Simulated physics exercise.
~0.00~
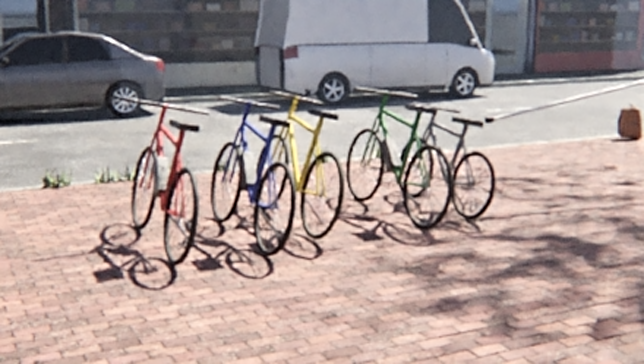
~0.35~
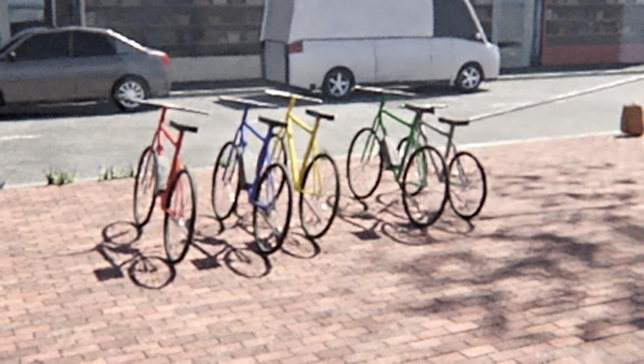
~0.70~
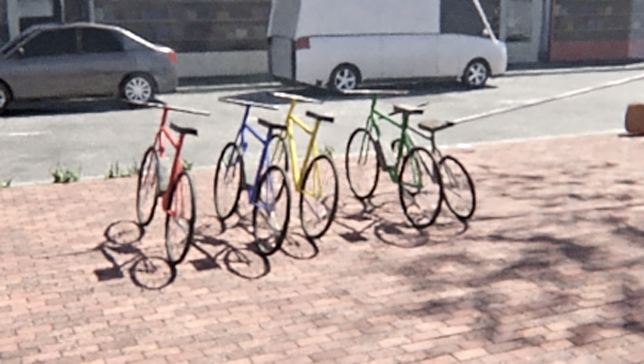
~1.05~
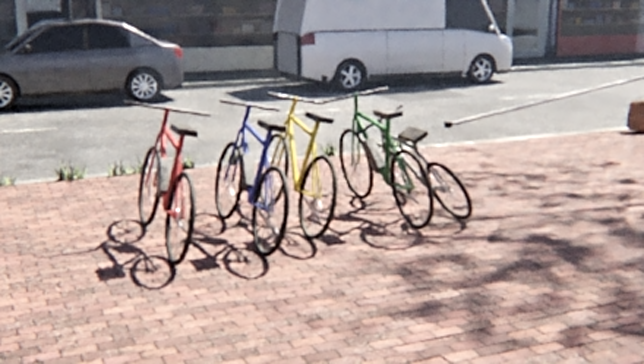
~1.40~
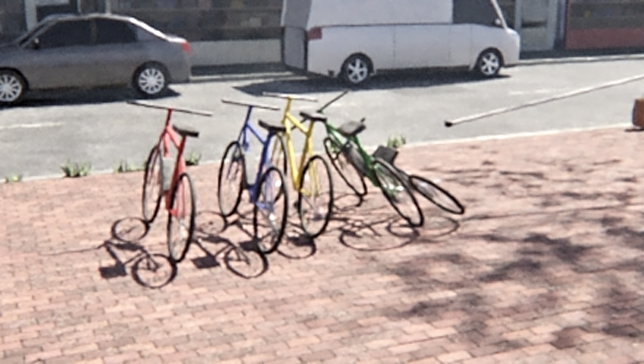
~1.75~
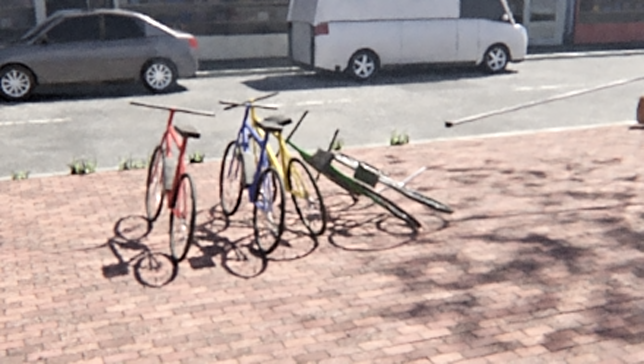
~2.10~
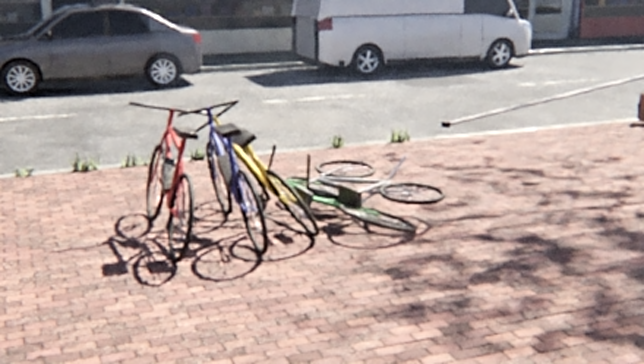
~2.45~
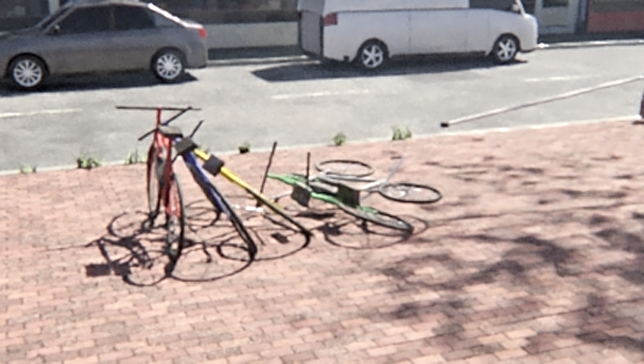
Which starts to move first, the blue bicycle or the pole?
The pole moves first, sliding in from the right. The blue bicycle only starts to tip later, after the dark, green and yellow bicycles have begun to go over.
